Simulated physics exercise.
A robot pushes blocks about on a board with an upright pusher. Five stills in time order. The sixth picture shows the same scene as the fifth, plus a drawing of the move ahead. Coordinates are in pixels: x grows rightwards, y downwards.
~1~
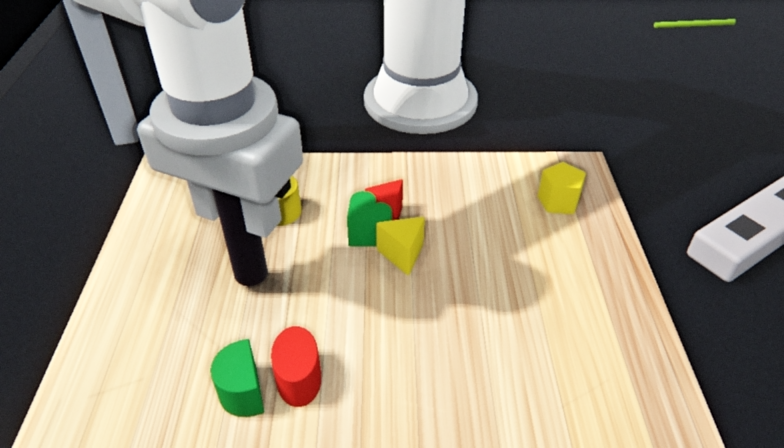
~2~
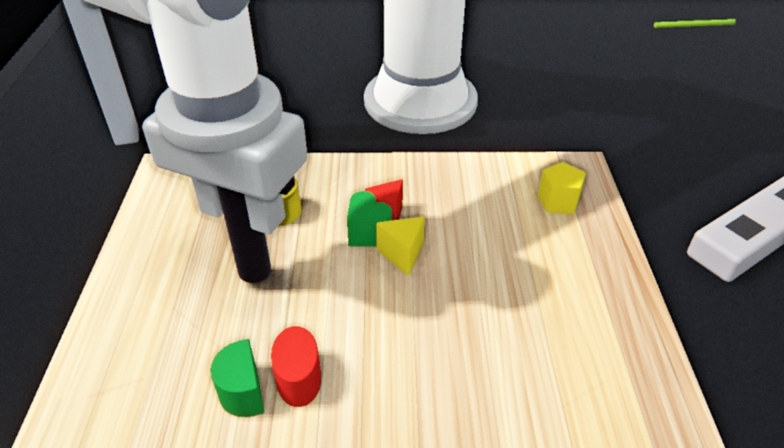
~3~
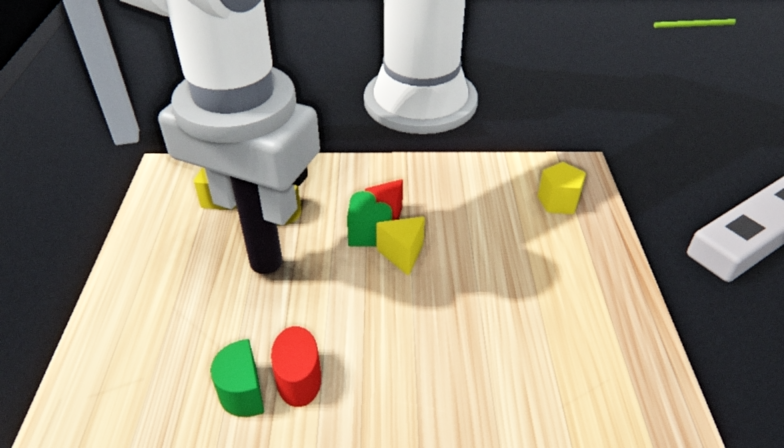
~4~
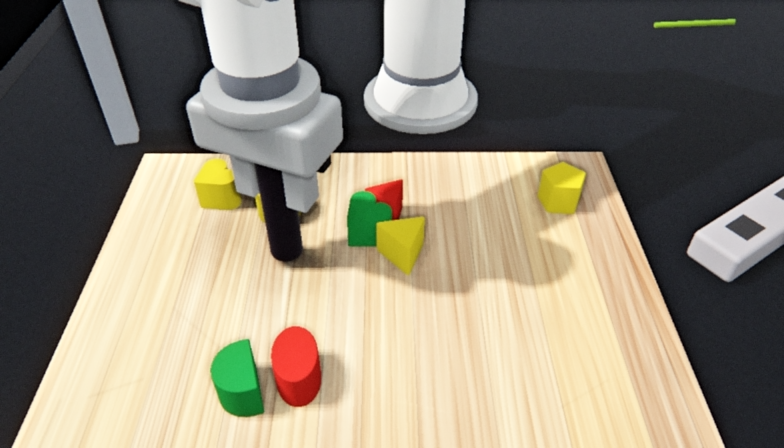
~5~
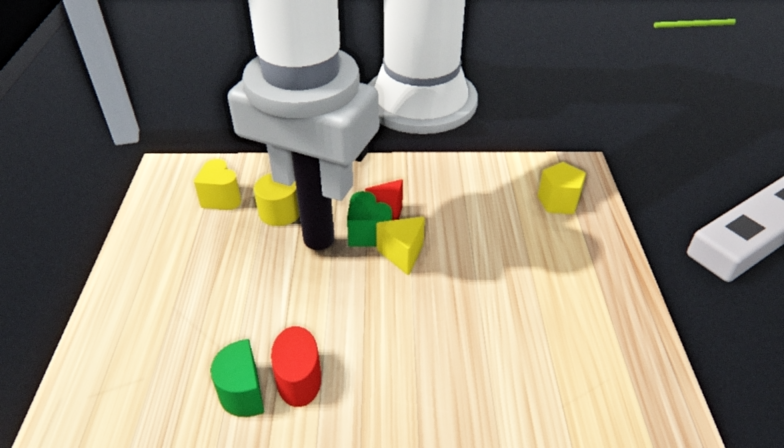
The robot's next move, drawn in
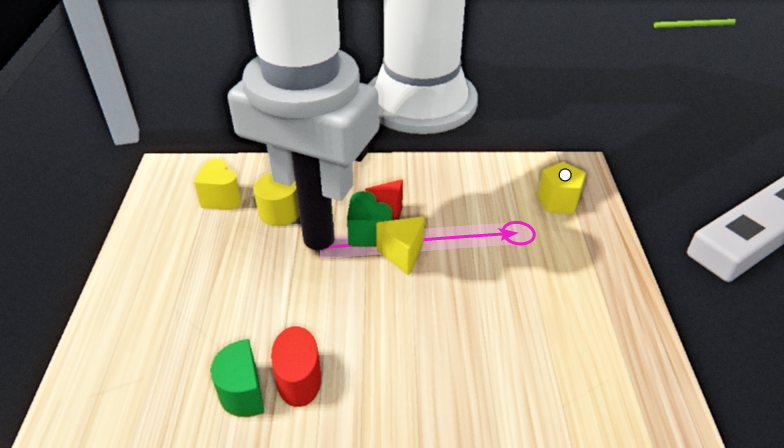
The video shows a robot arm with an upright black pusher moving right and slightly away across a wooden board, nearing a cluster of green, red and yellow blocks, while all the blocks on the board stay still.
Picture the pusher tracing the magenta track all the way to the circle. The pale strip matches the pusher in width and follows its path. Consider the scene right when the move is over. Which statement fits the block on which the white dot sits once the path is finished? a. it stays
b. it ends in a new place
I'll go with a - it stays.
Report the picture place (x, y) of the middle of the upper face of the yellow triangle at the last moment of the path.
At pixel (448, 238).
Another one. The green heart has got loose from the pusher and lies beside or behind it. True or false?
True - the claim holds.
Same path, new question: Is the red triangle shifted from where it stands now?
Going by the path, yes.
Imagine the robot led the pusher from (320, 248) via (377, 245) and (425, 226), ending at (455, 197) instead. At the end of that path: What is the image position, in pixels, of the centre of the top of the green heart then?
In the picture, that point is around (433, 157).
Drawn move, in a line from (320, 248) to (519, 233); the dot is on the yellow five-sided block.
The first path, step by step. One third of the way, pusher (388, 235); green heart (406, 196), turned 60° anticlockwise; red triangle (397, 178), turned 45° anticlockwise; yellow triangle (425, 233), turned 20° clockwise.
Two thirds of the way, pusher (454, 230); green heart (426, 190), turned 100° anticlockwise; red triangle (398, 176), turned 65° anticlockwise; yellow triangle (448, 238), turned 105° clockwise.
At the end, pusher (520, 226); green heart (426, 190), turned 100° anticlockwise; red triangle (398, 176), turned 65° anticlockwise; yellow triangle (448, 238), turned 105° clockwise; yellow five-sided block still.
